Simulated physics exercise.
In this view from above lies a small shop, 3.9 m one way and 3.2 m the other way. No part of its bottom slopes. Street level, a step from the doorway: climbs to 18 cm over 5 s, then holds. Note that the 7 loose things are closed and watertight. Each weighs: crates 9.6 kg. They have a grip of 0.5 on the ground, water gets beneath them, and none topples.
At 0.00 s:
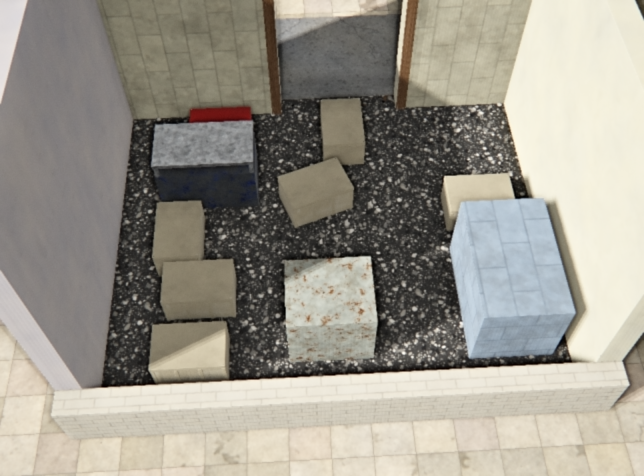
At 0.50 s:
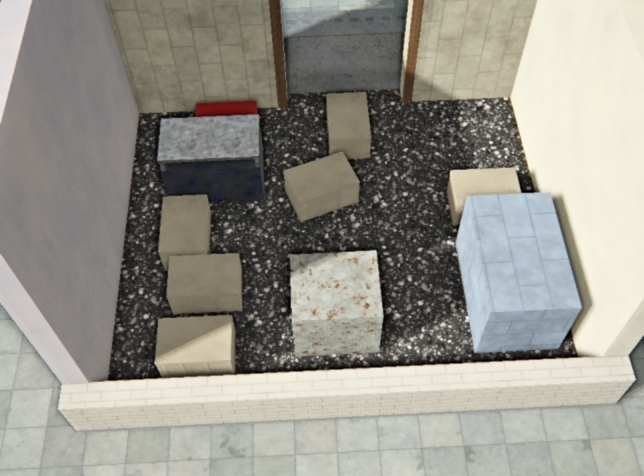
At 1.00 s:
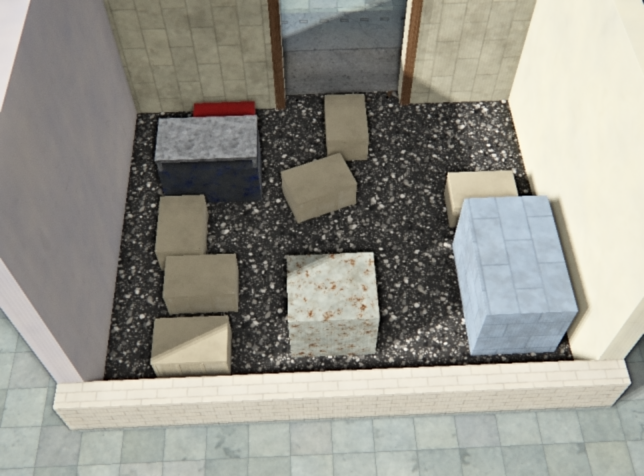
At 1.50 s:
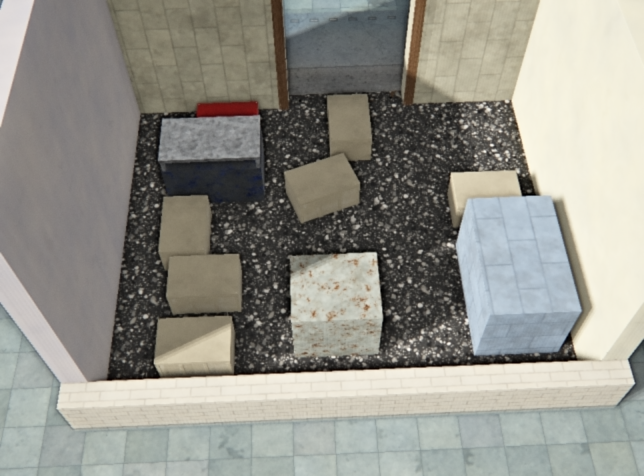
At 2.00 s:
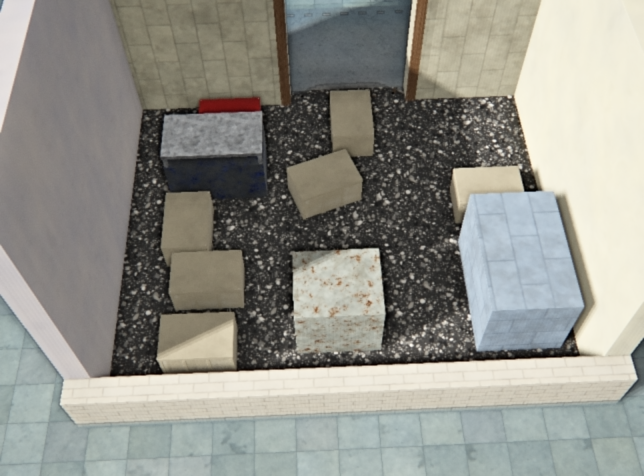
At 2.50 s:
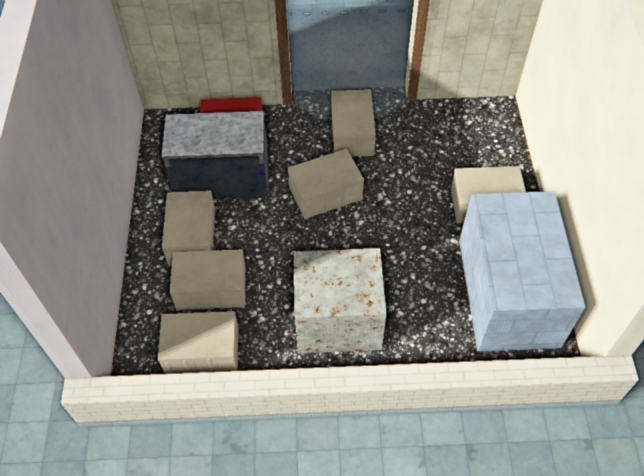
Water slowly spreads over the pale paving outside a small shop, tinting it blue-grey at the front and beyond the rear doorway, while the boxes and blocks on the dark speckled floor inside stay where they are.
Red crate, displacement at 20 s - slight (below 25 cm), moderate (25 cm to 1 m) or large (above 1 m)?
Displacement: Large.
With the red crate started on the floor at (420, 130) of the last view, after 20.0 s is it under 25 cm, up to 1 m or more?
So it budges only slightly.
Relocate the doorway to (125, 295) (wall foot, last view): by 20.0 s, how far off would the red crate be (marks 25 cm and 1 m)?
As for the red crate, it inches along a bit.
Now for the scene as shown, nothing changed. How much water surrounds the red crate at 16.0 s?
14 cm, roughly.
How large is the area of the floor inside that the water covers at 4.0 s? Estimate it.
Close to 2.5 m2, I'd say.
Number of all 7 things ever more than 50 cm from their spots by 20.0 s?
7 of them.
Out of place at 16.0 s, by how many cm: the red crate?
Close to 150 cm.
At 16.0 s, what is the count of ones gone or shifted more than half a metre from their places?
5 in all.
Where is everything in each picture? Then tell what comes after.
The first frame shows the red crate at (220, 122), on the bottom; water covers 0.0 m2; 0 of 7 have shifted.
The second frame shows the red crate at (226, 117), on the bottom; water covers 0.0 m2; 0 of 7 have shifted.
The third frame shows the red crate at (224, 117), on the bottom; water covers 0.0 m2; 0 of 7 have shifted.
The fourth frame shows the red crate at (227, 117), on the bottom; water covers 0.0 m2; 0 of 7 have shifted.
The fifth frame shows the red crate at (229, 113) rests on the ground; water covers 0.0 m2; 0 of 7 have shifted.
The sixth frame shows the red crate at (231, 113) rests on the ground; water covers 0.1 m2; 0 of 7 have shifted.
After 4.0 s the red crate is near (231, 113), 0.0 m from its start, aground; 0 afloat.
After 9.0 s the red crate is near (228, 110), 0.0 m from its start, aground; 5 afloat.
After 16.0 s the red crate is near (302, 216), 1.5 m from its start, afloat; 7 afloat.
After 20.0 s the red crate is near (244, 247), 1.7 m from its start, afloat; 7 afloat.
